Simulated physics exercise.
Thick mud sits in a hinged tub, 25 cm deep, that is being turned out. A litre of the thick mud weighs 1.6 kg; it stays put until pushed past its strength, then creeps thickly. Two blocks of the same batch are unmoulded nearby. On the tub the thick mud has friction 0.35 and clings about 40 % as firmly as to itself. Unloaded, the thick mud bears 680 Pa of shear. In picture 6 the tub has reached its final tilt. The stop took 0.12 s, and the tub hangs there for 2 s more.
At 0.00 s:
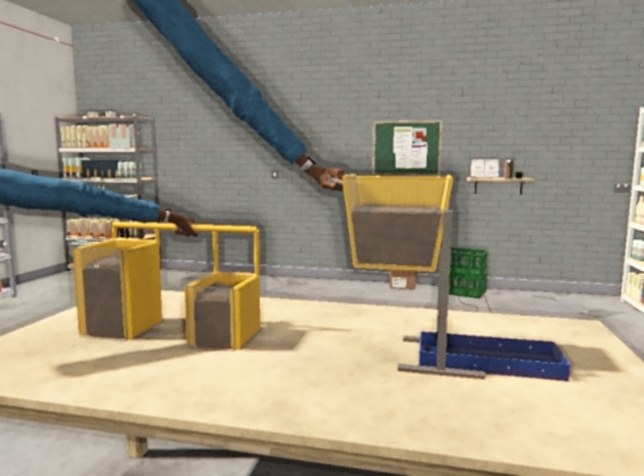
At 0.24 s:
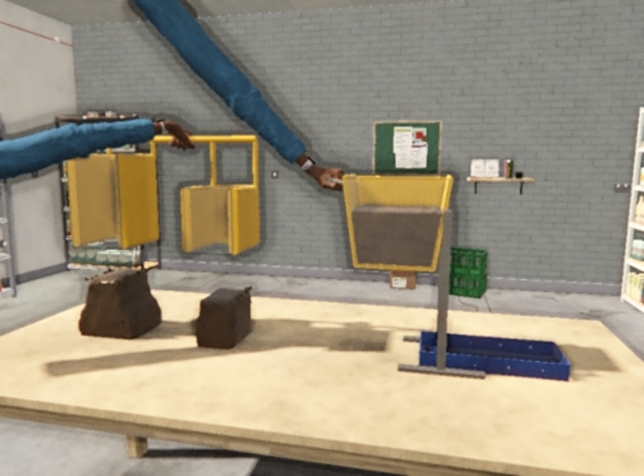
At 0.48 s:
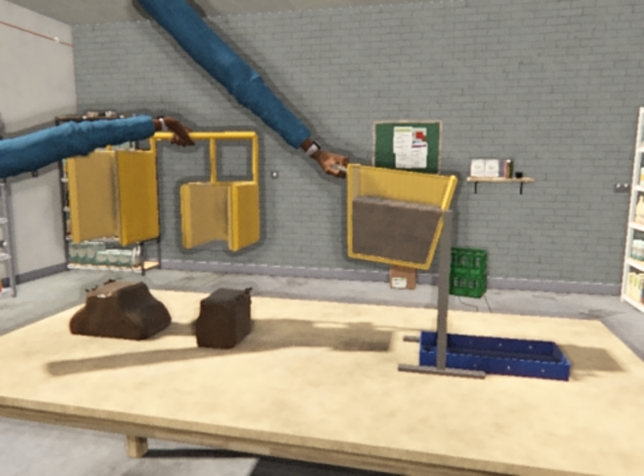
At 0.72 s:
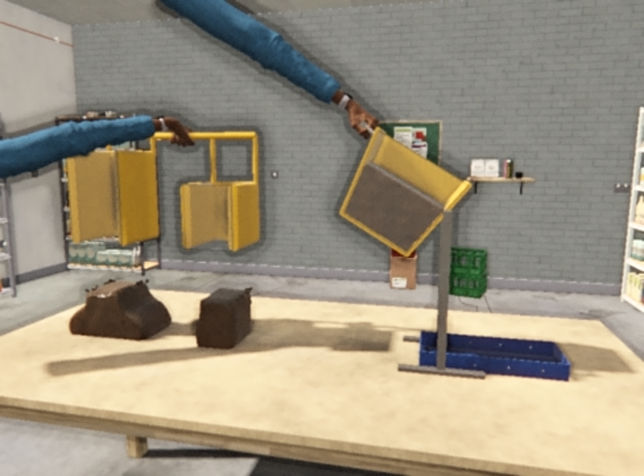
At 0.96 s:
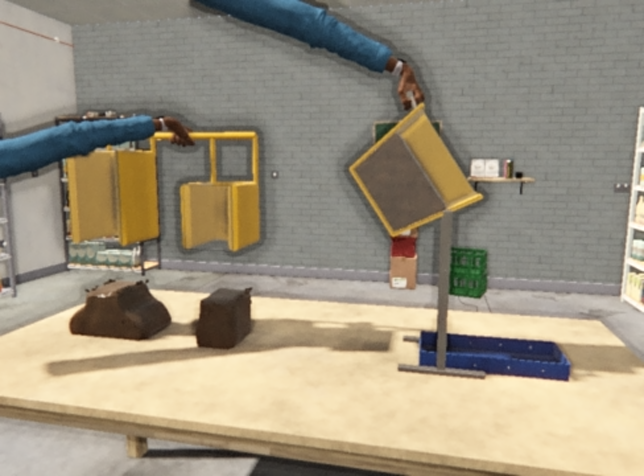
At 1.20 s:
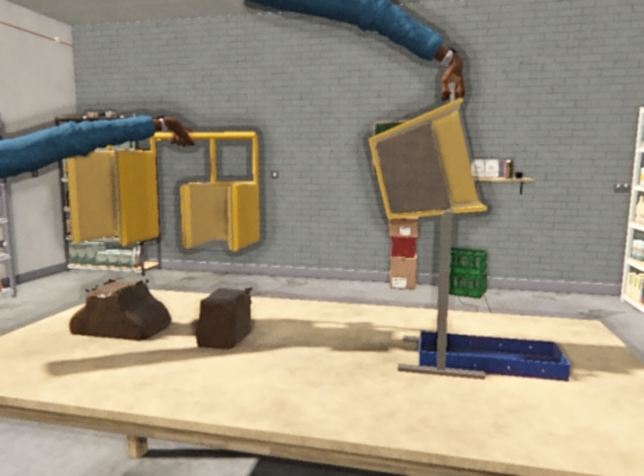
Yellow moulds lifting off two dark blocks, the left one slumping, before a blue-sleeved arm tilts a yellow tub of thick mud rightward.
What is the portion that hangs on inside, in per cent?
It comes to some 100 %.
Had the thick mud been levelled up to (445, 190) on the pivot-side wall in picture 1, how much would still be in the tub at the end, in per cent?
Then about 75 %.
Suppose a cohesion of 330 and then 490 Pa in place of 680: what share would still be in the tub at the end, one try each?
In that order: 70 %, 90 %.
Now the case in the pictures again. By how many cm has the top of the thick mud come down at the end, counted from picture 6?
Some 4 cm.
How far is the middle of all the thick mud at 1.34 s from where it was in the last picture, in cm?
Some 2 cm.
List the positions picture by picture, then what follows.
The first frame shows handle-side rim at (346, 177), tilt 0 degrees; crest of the thick mud at (441, 212); block heights 25 cm, 16 cm (left to right).
The second frame shows handle-side rim at (346, 177), tilt 0 degrees; crest of the thick mud at (441, 212); block heights 20 cm, 16 cm (left to right).
The third frame shows handle-side rim at (351, 166), tilt 7 degrees; crest of the thick mud at (357, 200); block heights 16 cm, 16 cm (left to right).
The fourth frame shows handle-side rim at (379, 130), tilt 31 degrees; crest of the thick mud at (369, 164); block heights 16 cm, 16 cm (left to right).
The fifth frame shows handle-side rim at (423, 107), tilt 56 degrees; crest of the thick mud at (396, 135); block heights 16 cm, 16 cm (left to right).
The sixth frame shows handle-side rim at (461, 102), tilt 75 degrees; crest of the thick mud at (428, 123); block heights 16 cm, 16 cm (left to right).
After 1.34 s, the tub is at 75 degrees and holds 100 %.
After 1.51 s, the tub is at 75 degrees and holds 100 %.
After 1.68 s, the tub is at 75 degrees and holds 100 %.
After 1.85 s, the tub is at 75 degrees and holds 100 %.
After 3.20 s, the tub is at 75 degrees and holds 100 %.
